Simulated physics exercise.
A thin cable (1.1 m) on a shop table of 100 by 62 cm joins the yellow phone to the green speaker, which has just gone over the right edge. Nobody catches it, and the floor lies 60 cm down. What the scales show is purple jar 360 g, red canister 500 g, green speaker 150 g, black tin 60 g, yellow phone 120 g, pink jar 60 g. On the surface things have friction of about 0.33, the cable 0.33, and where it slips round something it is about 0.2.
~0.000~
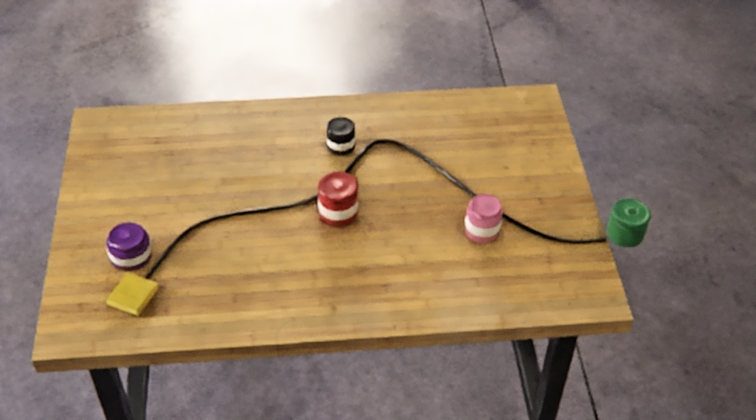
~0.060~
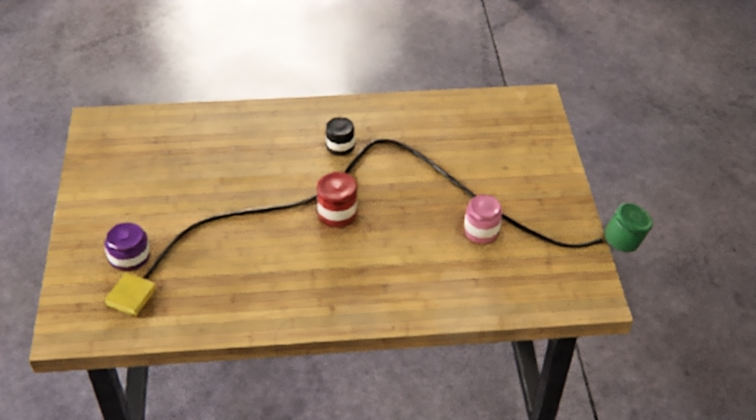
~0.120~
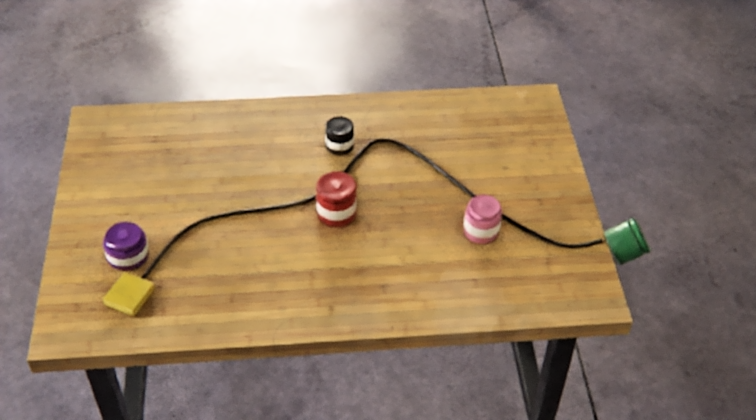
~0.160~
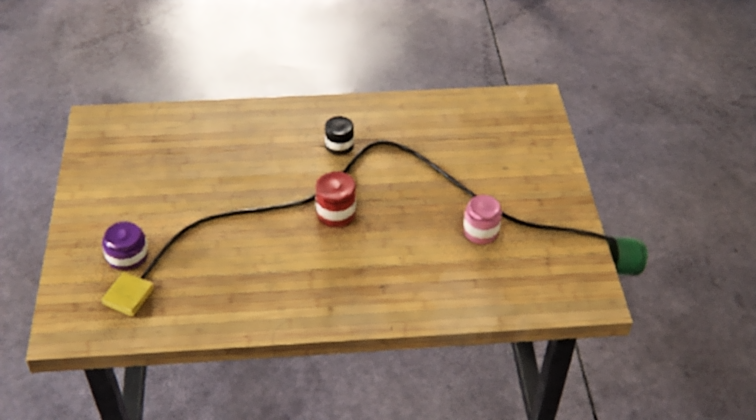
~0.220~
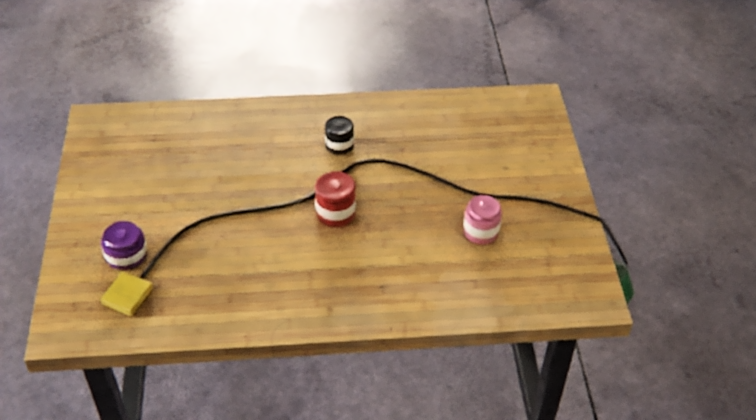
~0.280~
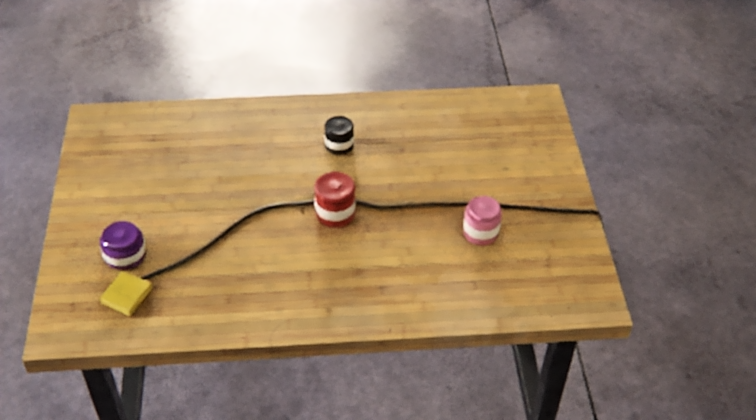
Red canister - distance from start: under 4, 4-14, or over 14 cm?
Watch, it'll scarcely budge.
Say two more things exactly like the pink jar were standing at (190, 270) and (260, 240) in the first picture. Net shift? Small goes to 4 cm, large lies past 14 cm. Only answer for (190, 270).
There it moves a moderate amount.
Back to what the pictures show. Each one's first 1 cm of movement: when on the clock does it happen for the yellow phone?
The yellow phone gets there close to 0.32 s.
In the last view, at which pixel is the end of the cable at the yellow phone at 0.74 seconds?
You'll find it near pixel (303, 197).
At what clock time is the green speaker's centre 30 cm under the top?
Close to 0.40 s.
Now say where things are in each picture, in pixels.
The first frame shows red canister (338, 185); cable runs through (553, 238) (456, 181) (366, 149) (294, 204) (180, 237).
The second frame shows green speaker (632, 216); cable runs through (551, 241) (365, 149) (178, 237).
The third frame shows green speaker (627, 242); cable runs through (551, 241) (365, 148) (177, 237).
The fourth frame shows green speaker (624, 256); cable runs through (563, 229) (365, 148) (176, 236).
The fifth frame shows green speaker (613, 284); cable runs through (605, 225) (381, 161) (176, 236).
The sixth frame shows red canister (335, 185); cable runs through (534, 208) (412, 205) (303, 203) (198, 252).
At 0.5 s, the cable's tail end at (240, 264); yellow phone 19 cm off its start, green speaker over the edge.
At 0.7 s, the cable's tail end at (303, 197); yellow phone 34 cm off its start, green speaker over the edge.
At 1.0 s, the cable's tail end at (307, 190); yellow phone 36 cm off its start at (303, 199), green speaker over the edge.
At 1.2 s, the cable's tail end at (307, 190); yellow phone 36 cm off its start, green speaker over the edge.
At 2.4 s, the cable's tail end at (307, 190); red canister 0 cm off its start at (336, 187), yellow phone 36 cm off its start at (303, 199), green speaker over the edge.
